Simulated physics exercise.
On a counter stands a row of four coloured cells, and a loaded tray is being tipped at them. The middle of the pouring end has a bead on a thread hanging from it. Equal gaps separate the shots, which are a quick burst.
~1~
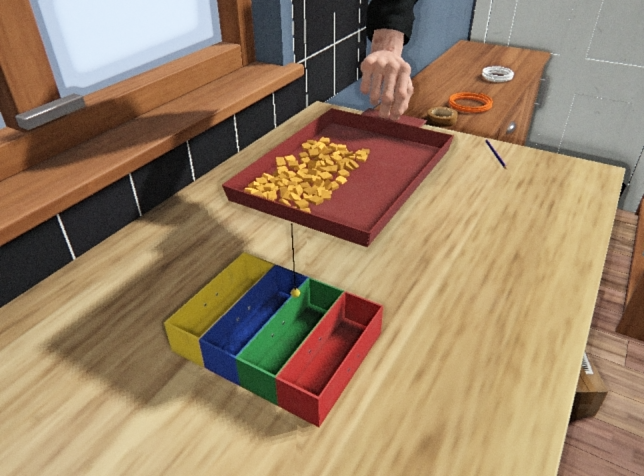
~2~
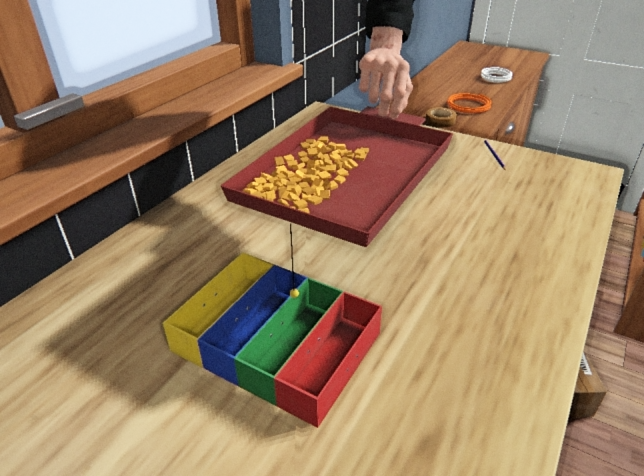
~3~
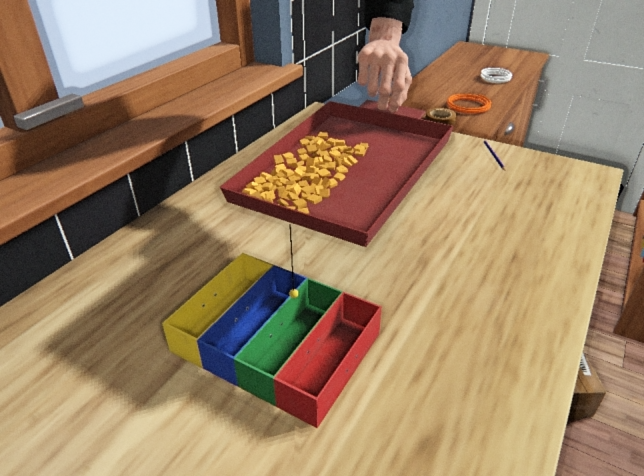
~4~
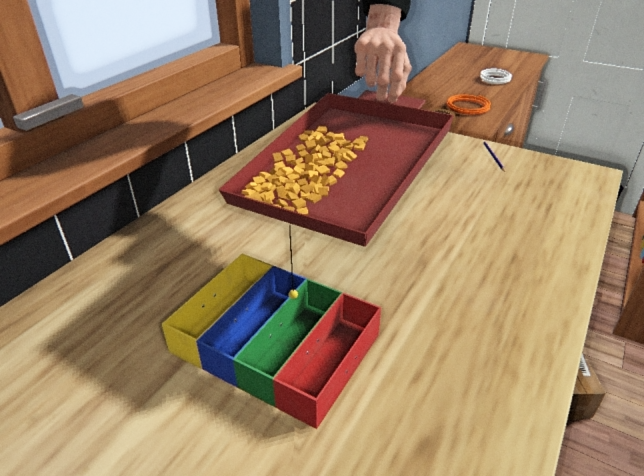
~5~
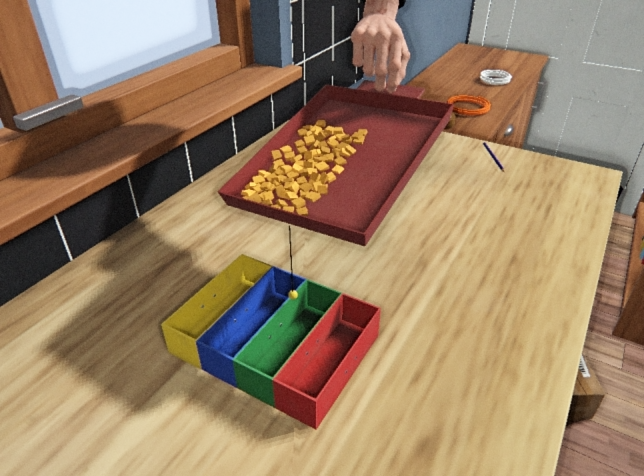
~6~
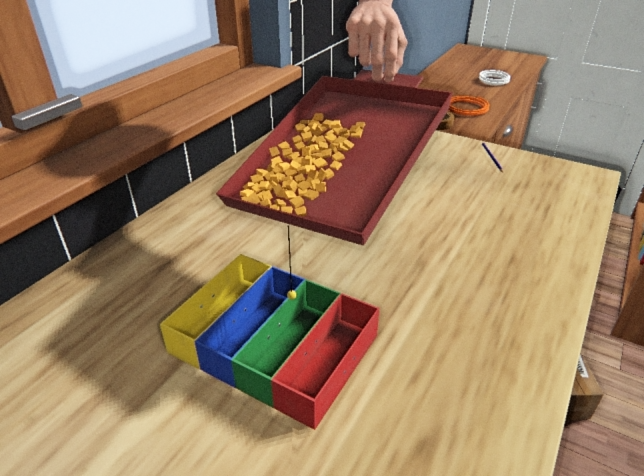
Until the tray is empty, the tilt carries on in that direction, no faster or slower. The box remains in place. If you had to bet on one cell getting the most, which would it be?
I would bet on the yellow one.
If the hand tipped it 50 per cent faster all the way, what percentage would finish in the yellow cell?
Something like 40 percent, give or take.
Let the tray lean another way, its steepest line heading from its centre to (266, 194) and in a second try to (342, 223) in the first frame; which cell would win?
First aim: The cell in yellow. Second aim: The red cell.
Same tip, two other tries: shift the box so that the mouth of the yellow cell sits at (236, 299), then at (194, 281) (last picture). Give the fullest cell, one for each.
Try one: The yellow one; try two: The blue cell.
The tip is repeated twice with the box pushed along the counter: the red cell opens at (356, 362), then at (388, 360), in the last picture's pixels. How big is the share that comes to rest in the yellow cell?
About 40 per cent first, then about 20 per cent.
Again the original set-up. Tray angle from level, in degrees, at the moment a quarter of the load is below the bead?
Close to 95 degrees, I reckon.
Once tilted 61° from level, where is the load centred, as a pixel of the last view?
Around (263, 181).
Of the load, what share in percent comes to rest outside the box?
I'd say roughly 0 per cent of the load.
Soon after the last picture, tray tipped steeply; all on the tray.
A little later, tray tipped past a quarter turn; about two thirds on the tray; about a quarter in the yellow cell; a small part in the blue cell; a small part falling or outside the box.
Later still, tray tipped past a quarter turn; about half in the yellow cell; about a third in the blue cell; a small part in the green cell; a stray few falling or outside the box.
At rest, tray tipped past a quarter turn; about half in the yellow cell; about a third in the blue cell; a small part in the green cell; none in the red cell; a stray few outside the box.
